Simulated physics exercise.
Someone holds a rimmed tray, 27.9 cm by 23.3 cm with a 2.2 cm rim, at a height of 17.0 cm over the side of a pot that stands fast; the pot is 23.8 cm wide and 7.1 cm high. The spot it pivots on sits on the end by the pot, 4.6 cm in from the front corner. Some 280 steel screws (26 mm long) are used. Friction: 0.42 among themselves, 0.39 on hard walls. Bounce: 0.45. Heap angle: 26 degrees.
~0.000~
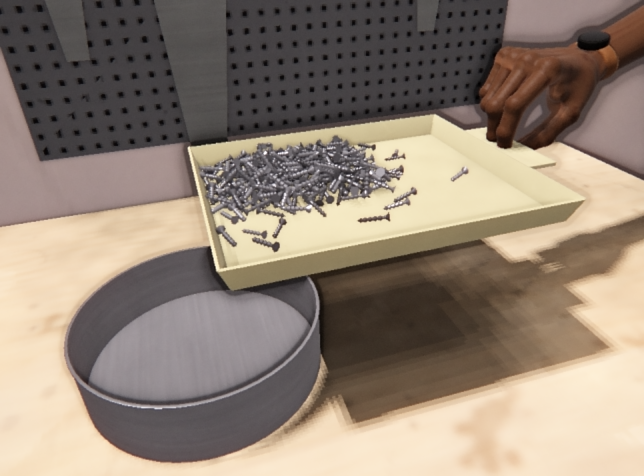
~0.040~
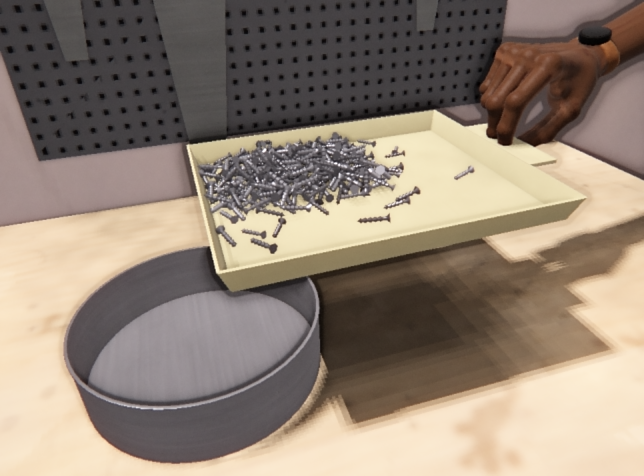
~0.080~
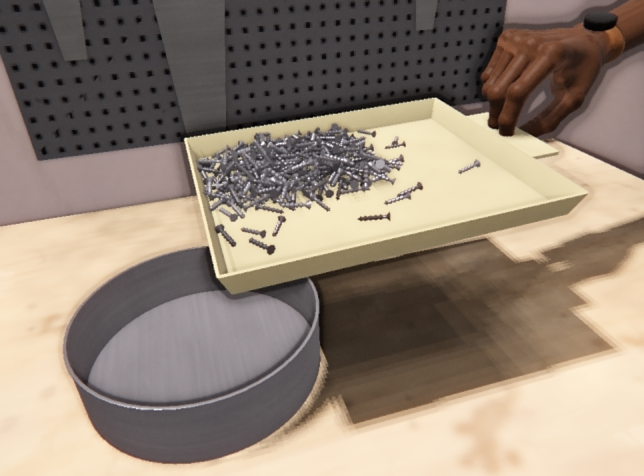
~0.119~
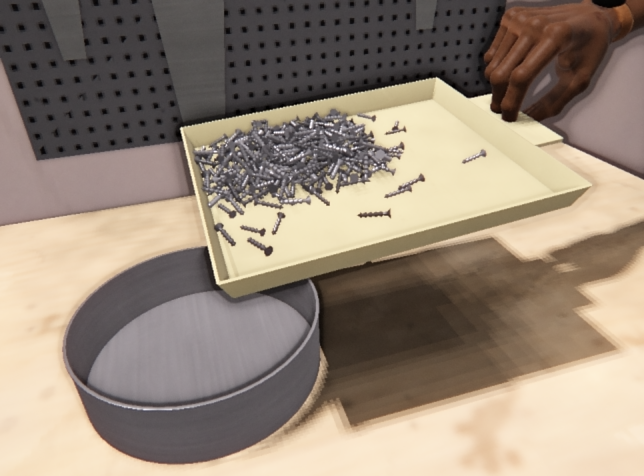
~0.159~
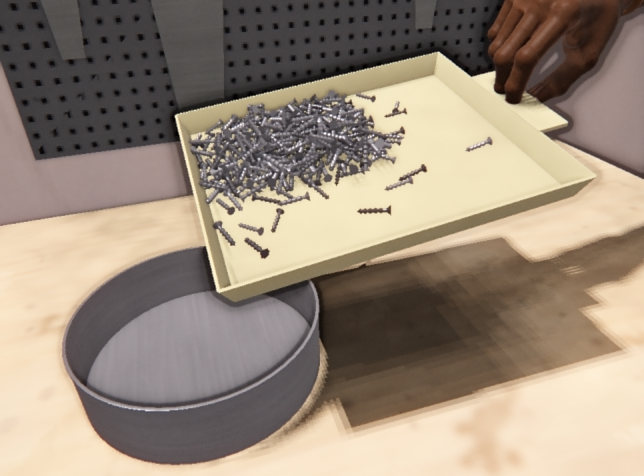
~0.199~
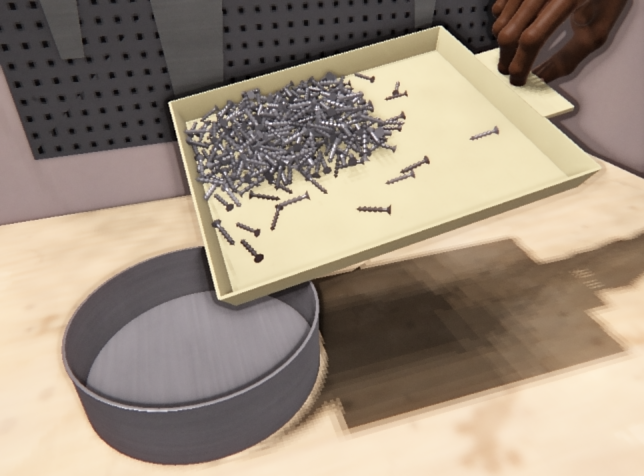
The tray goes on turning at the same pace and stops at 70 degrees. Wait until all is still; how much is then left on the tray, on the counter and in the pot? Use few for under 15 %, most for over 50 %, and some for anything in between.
Tray: Few, counter: Most, pot: Few.
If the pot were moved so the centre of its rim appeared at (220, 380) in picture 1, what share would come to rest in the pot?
Estimate: ~ 85 %.
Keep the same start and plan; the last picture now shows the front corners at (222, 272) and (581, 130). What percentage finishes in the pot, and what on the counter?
That works out as pot 70 and counter 15.
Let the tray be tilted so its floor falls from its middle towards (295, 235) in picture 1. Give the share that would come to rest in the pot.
Estimate: Near 20 per cent.
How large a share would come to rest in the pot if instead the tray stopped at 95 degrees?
That would give about 0 per cent.
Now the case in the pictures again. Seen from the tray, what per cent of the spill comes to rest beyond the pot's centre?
That comes to roughly 50 percent.
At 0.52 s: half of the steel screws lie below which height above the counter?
Some 22 cm.
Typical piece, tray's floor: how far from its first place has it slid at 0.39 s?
Some 2 cm.
Then, at 0.39 s, tilt 45 degrees; the tray holds 100 %, the pot 0 %.
After 0.52 s, tilt 63 degrees; the tray holds 100 %, the pot 0 %.
After 0.78 s, tilt 70 degrees; the tray holds 15 %, the pot 0 %.
In the end, at 2.0 s, tray 5 %, counter 95 %, pot 0 %.
